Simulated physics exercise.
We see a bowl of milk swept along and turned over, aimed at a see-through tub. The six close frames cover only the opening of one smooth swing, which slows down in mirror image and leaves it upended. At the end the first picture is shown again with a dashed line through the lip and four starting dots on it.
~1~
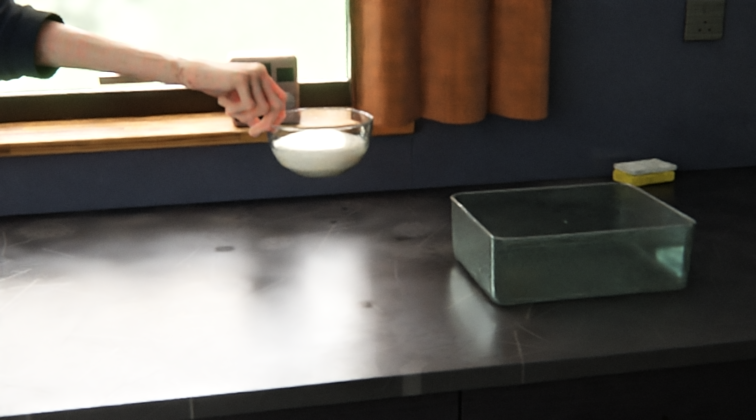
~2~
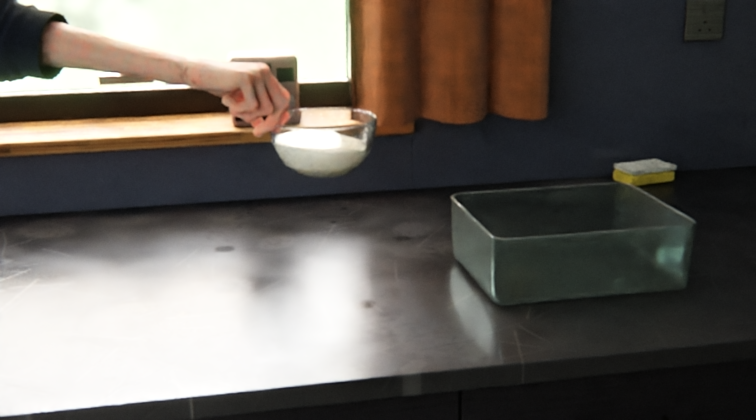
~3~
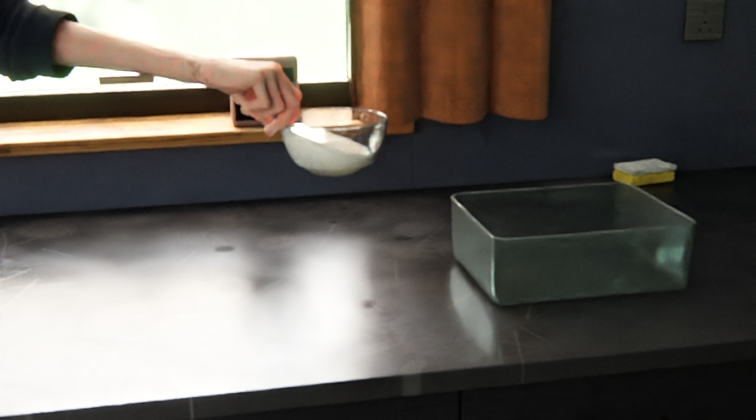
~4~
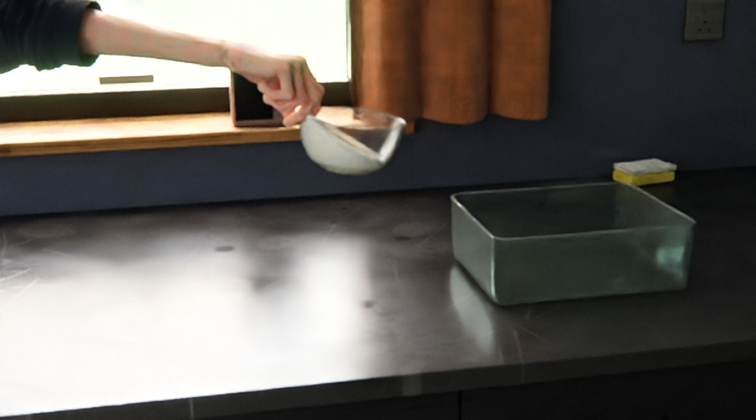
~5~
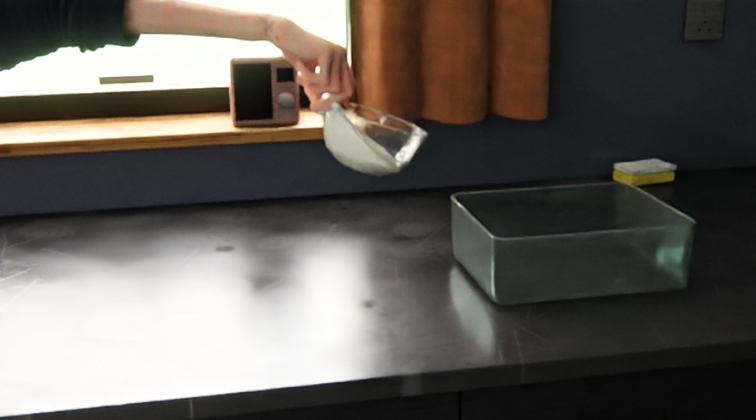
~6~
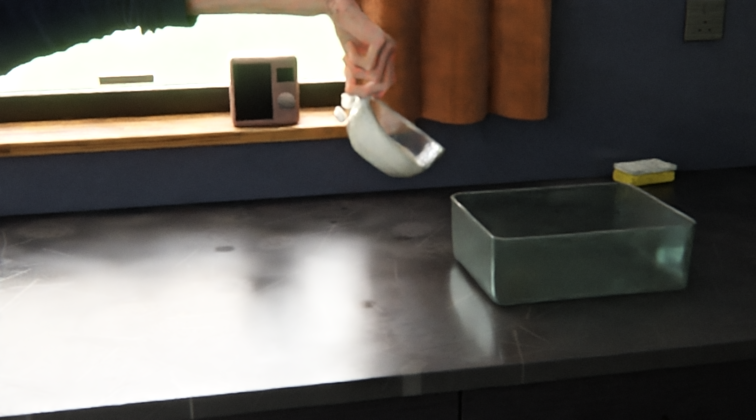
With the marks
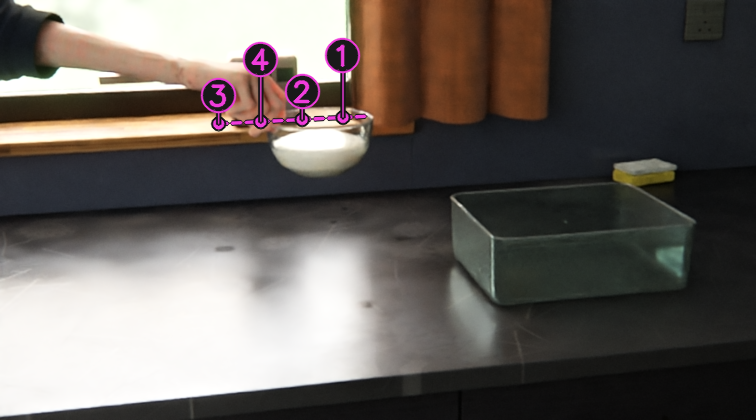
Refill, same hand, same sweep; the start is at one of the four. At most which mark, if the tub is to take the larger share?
Choose 1.
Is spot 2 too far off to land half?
Yes, it does.
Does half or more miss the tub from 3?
Yes, it does.
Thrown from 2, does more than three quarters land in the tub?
No, less.
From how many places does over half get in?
One of the four.
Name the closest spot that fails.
2.
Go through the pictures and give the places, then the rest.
Upright, lip at (370, 116); tub from (491, 304) to (686, 286); nothing has left yet.
Upright, lip at (373, 115); nothing has left yet.
Upright, lip at (384, 115); nothing has left yet.
Tipped about 7°, lip at (402, 120); milk is over the rim, down to (311, 113).
Tipped about 20°, lip at (424, 131); milk is over the rim, down to (321, 112).
Tipped about 38°, lip at (443, 147); milk is over the rim, down to (341, 119).
On the marked copy, 1 at (342, 117); 2 at (302, 119); 3 at (218, 123); 4 at (260, 121).
If 1 is chosen, about 64 % lands in the tub, 26 % falls short and 10 % goes beside or beyond.
If 2 is chosen, about 27 % lands in the tub, 67 % falls short and 6 % goes beside or beyond.
If 3 is chosen, about 0 % lands in the tub, 99 % falls short.
If 4 is chosen, about 0 % lands in the tub, 97 % falls short and 3 % goes beside or beyond.
